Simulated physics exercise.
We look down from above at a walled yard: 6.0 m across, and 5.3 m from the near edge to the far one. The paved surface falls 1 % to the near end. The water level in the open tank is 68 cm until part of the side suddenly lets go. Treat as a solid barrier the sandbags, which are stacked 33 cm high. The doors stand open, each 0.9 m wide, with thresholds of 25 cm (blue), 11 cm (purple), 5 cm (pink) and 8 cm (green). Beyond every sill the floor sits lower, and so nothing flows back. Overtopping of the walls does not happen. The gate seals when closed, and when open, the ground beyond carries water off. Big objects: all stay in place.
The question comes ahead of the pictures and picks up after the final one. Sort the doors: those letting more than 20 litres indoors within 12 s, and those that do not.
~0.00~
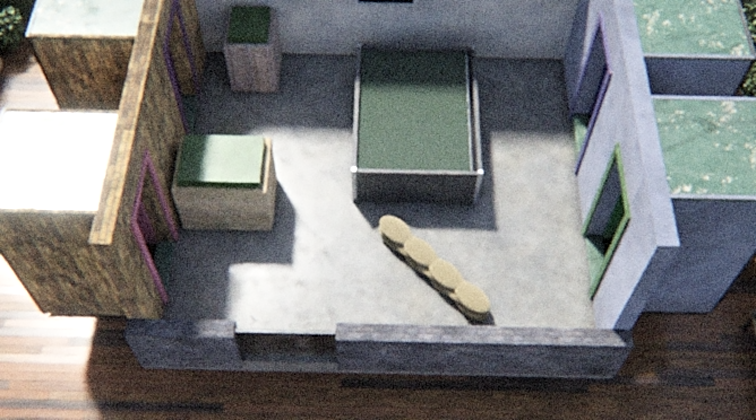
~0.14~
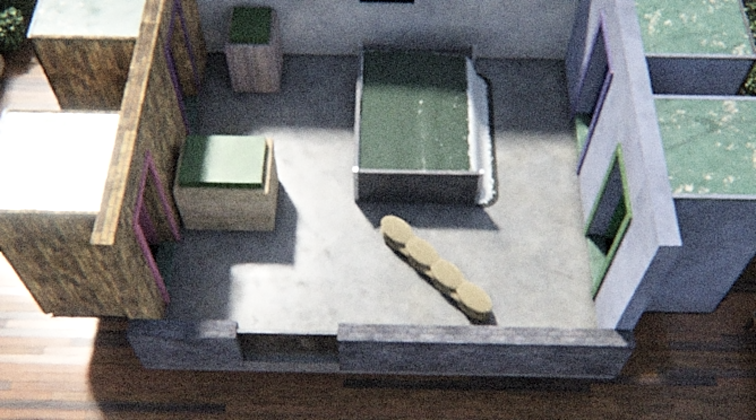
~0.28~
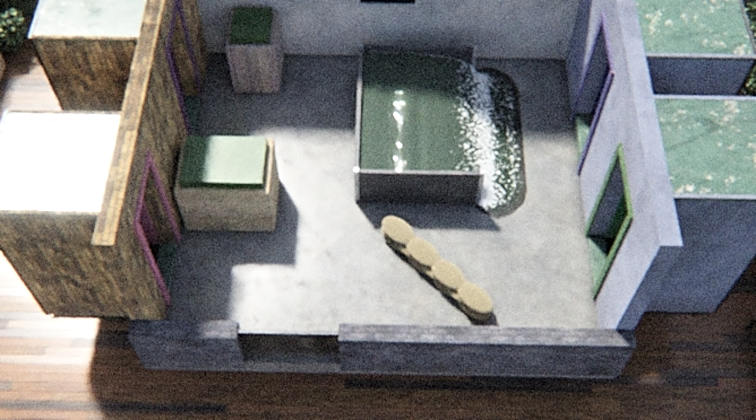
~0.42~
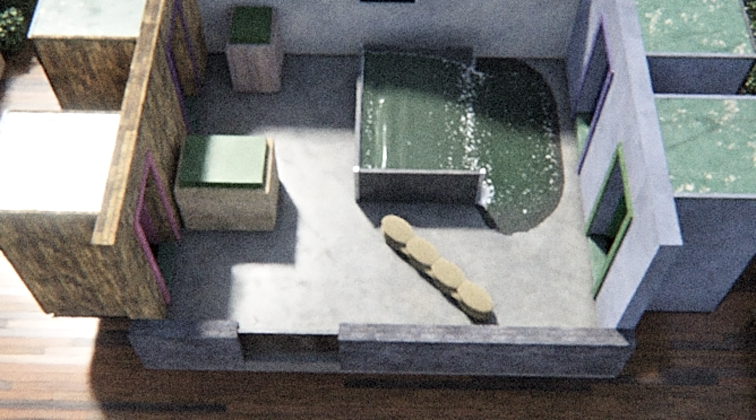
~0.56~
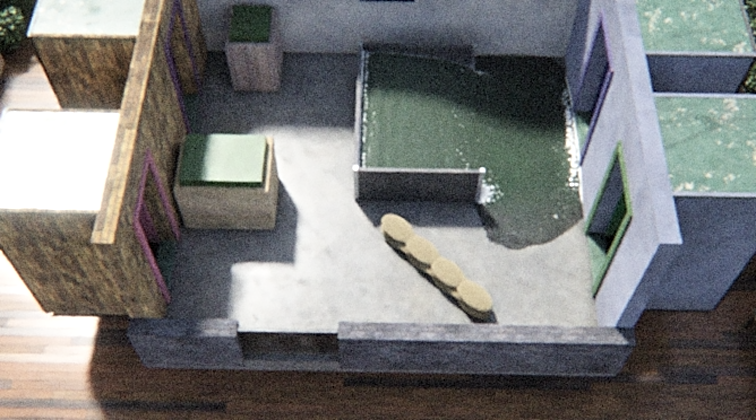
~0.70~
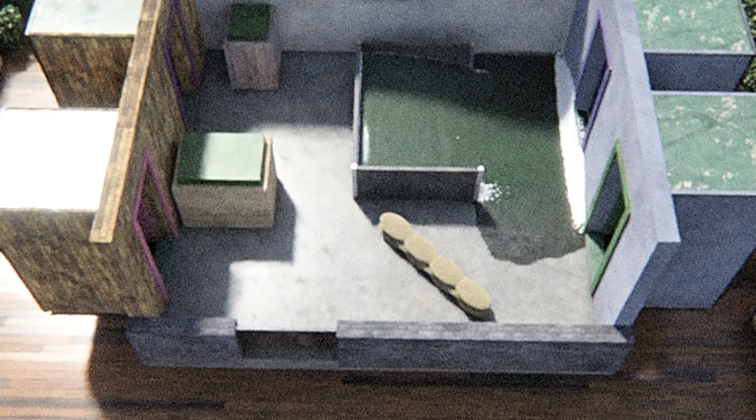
The blue door is among those letting more in; the purple door is among those that do not; the pink door is among those letting more in; the green door is among those letting more in.
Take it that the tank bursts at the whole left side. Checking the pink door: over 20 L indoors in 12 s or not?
At the pink door the limit is exceeded.
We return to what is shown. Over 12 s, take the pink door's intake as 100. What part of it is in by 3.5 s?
By then it's near 0% of the total.
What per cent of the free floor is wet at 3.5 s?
About 60 per cent.
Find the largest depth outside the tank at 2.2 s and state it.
Max depth: About 40 centimetres.
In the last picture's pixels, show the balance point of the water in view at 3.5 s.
Around (475, 170).
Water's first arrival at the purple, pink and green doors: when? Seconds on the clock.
Arrival times: Purple 4.5 seconds, pink 4.5 seconds, green 0.8 seconds.
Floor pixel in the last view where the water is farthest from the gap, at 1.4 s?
Around pixel (595, 336).
After 1.4 s water covers 25 % of the floor and is deepest (51 cm) near (560, 58); blue door 49 cm at the sill, 76 L in, purple door not reached, pink door not reached, green door 15 cm at the sill, 4 L in.
After 2.2 s water covers 35 % of the floor and is deepest (40 cm) near (560, 58); blue door 38 cm at the sill, 164 L in, purple door not reached, pink door not reached, green door 15 cm at the sill, 25 L in.
After 3.5 s water covers 60 % of the floor and is deepest (33 cm) near (281, 53); blue door 18 cm at the sill, 190 L in, purple door not reached, pink door not reached, green door 11 cm at the sill, 46 L in.
After 7.0 s water covers 95 % of the floor and is deepest (18 cm) near (572, 154); blue door 16 cm at the sill, 190 L in, purple door 6 cm at the sill, 0 L in, pink door 11 cm at the sill, 42 L in, green door 15 cm at the sill, 121 L in.
After 12.0 s water covers 95 % of the floor and is deepest (13 cm) near (411, 345); blue door 8 cm at the sill, 190 L in, purple door 6 cm at the sill, 0 L in, pink door 9 cm at the sill, 115 L in, green door 11 cm at the sill, 175 L in.
